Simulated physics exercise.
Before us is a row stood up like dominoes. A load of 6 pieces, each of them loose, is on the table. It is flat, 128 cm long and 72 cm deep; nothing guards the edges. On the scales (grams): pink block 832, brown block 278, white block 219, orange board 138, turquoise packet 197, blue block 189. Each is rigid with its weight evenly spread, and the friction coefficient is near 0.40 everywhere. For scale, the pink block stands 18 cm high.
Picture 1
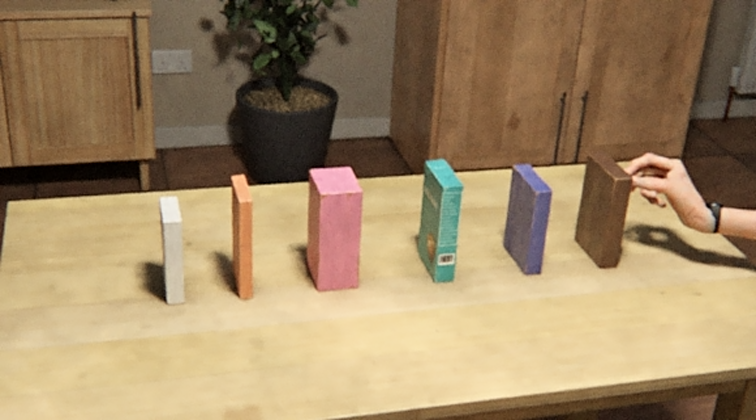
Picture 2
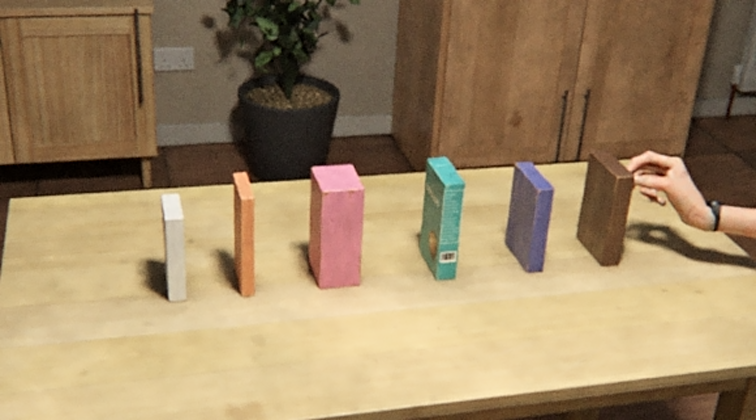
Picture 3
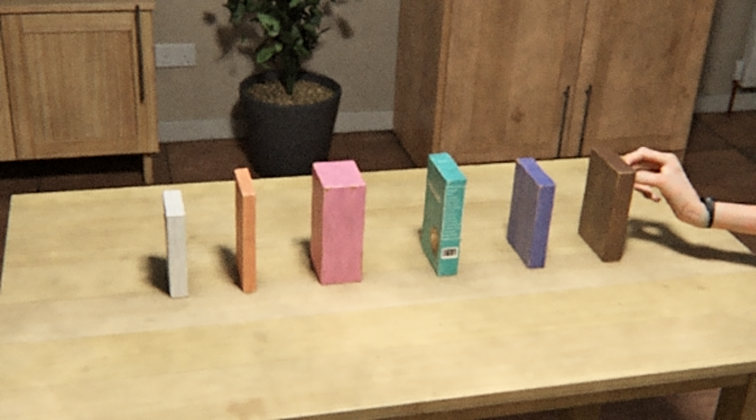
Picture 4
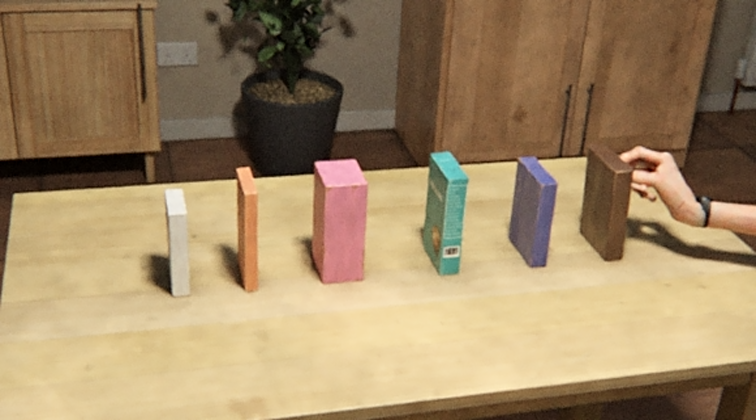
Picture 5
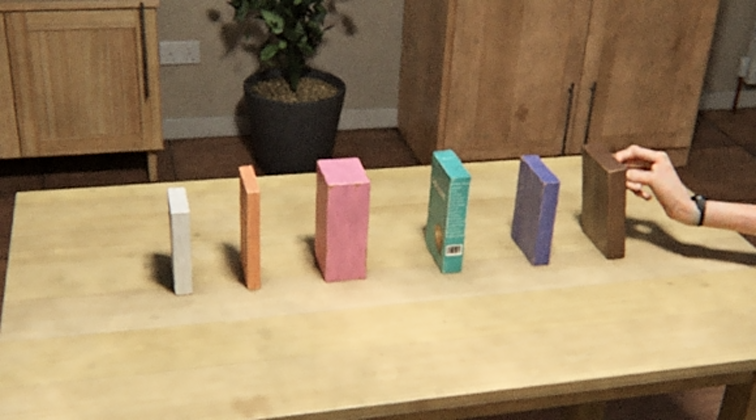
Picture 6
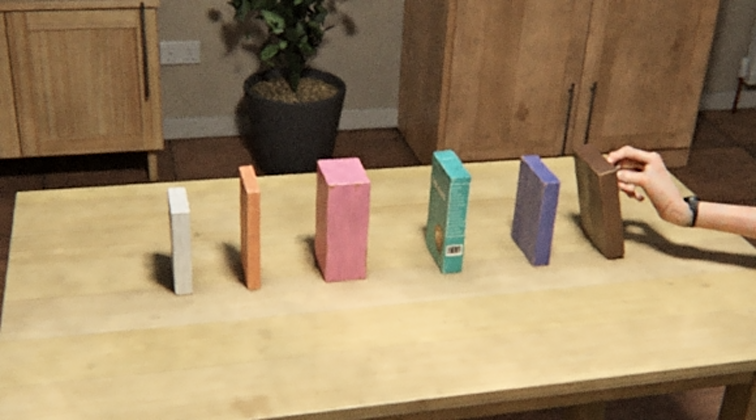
On a wooden table, a hand at the right tilting a brown block leftward beside five upright, spaced-out pieces in a row.
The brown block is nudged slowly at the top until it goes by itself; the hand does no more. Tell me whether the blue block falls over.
The blue block topples.
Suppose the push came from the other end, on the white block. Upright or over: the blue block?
The blue block stays upright.
Then, 0.30 s past the last view, brown block 58° over; blue block at 25° to upright near (516, 213).
Then, 0.40 s past the last view, brown block 73° over; blue block at 62° to upright near (491, 229); turquoise packet at 4° to upright.
Then, 0.50 s past the last view, brown block 77° over; blue block on its side near (482, 246); turquoise packet at 22° to upright.
Finally, on their side or leaning hard on the table, blue block; not toppled but over 5 cm from the start, turquoise packet; the other 2 still in place (within 5 cm). Final places as that camera would see them, blue block near (481, 247).
